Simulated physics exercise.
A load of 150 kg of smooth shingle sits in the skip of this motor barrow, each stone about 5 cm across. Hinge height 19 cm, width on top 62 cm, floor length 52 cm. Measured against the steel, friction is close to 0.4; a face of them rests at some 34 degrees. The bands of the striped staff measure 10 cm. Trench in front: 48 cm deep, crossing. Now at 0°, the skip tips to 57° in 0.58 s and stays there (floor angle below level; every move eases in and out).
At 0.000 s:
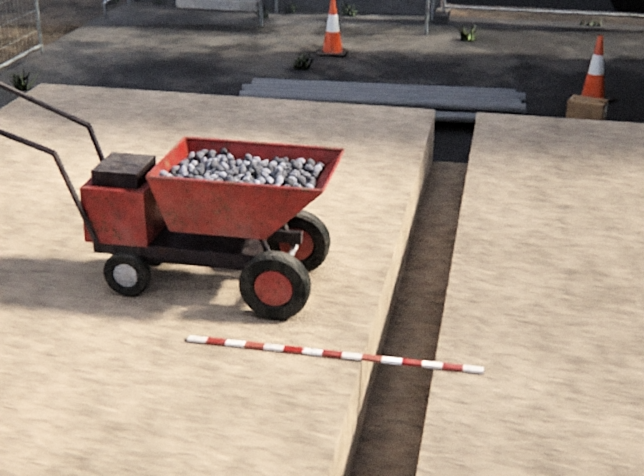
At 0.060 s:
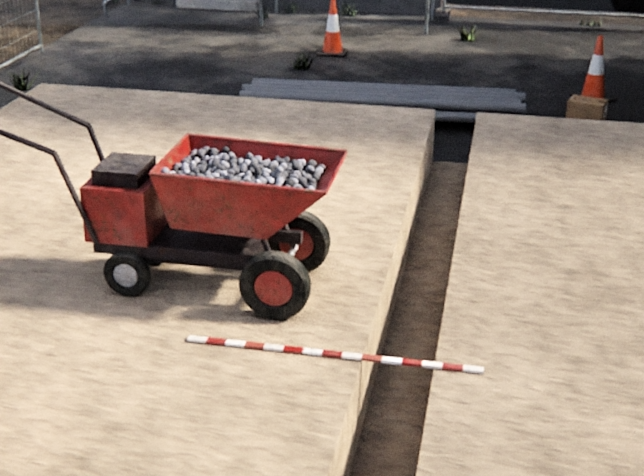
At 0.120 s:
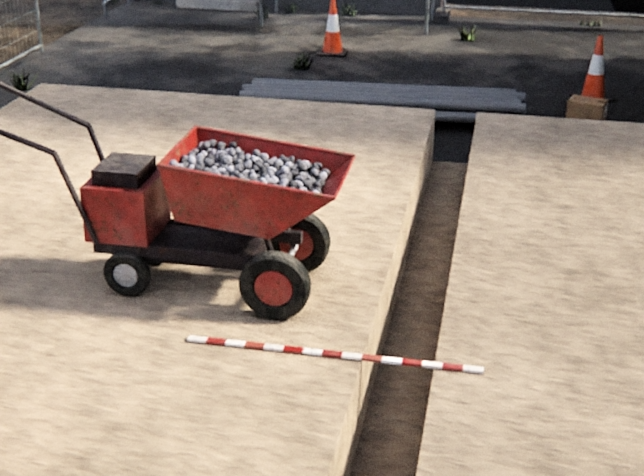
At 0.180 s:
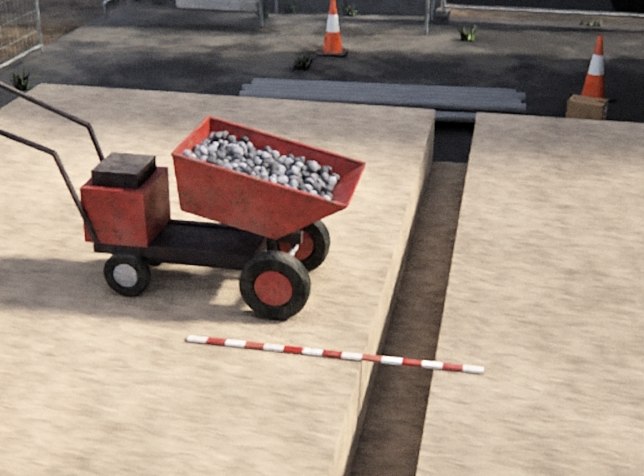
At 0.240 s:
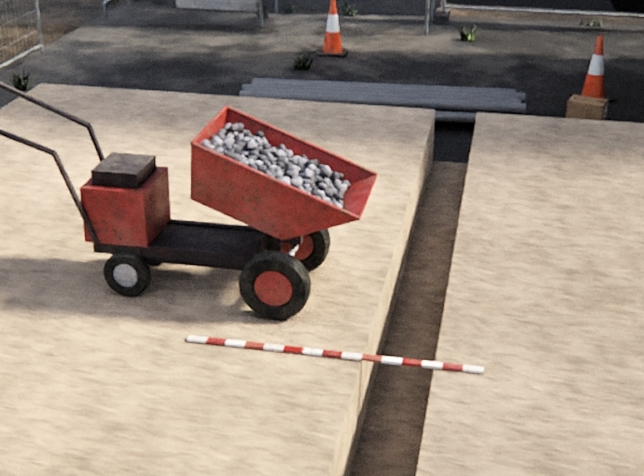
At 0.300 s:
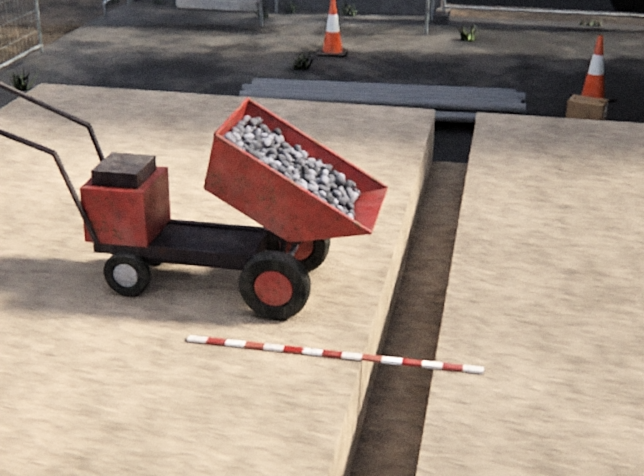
The red skip of a motor barrow, loaded with smooth grey stones, tilted steadily forward to the right, its back end rising high while the barrow's wheels stayed still beside a narrow trench.
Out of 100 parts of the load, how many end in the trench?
Some 53 out of 100.
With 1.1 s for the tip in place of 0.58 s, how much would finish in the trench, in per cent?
In that case some 70 per cent.
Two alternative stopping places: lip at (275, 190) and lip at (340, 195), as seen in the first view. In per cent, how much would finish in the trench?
From the first place around 90 per cent, from the other around 40.
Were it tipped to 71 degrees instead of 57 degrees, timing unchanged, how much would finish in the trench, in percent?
Near 50 per cent then.
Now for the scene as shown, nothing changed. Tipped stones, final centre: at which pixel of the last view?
Roughly (437, 351), I'd say.
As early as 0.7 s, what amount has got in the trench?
By that moment, roughly 10 per cent of the load.
After 0.4 s the floor is at 48°; 100 % in the skip; the foremost stones are at (371, 238).
After 0.7 s the floor is at 57°; 89 % in the skip, 11 % in the trench; the foremost stones are at (443, 288).
After 1.0 s the floor is at 57°; 35 % in the skip, 21 % in the trench, 44 % past the trench; the foremost stones are at (563, 315).
After 3.0 s the floor is at 57°; 0 % in the skip, 53 % in the trench, 47 % past the trench; the foremost stones are past the picture's edge.
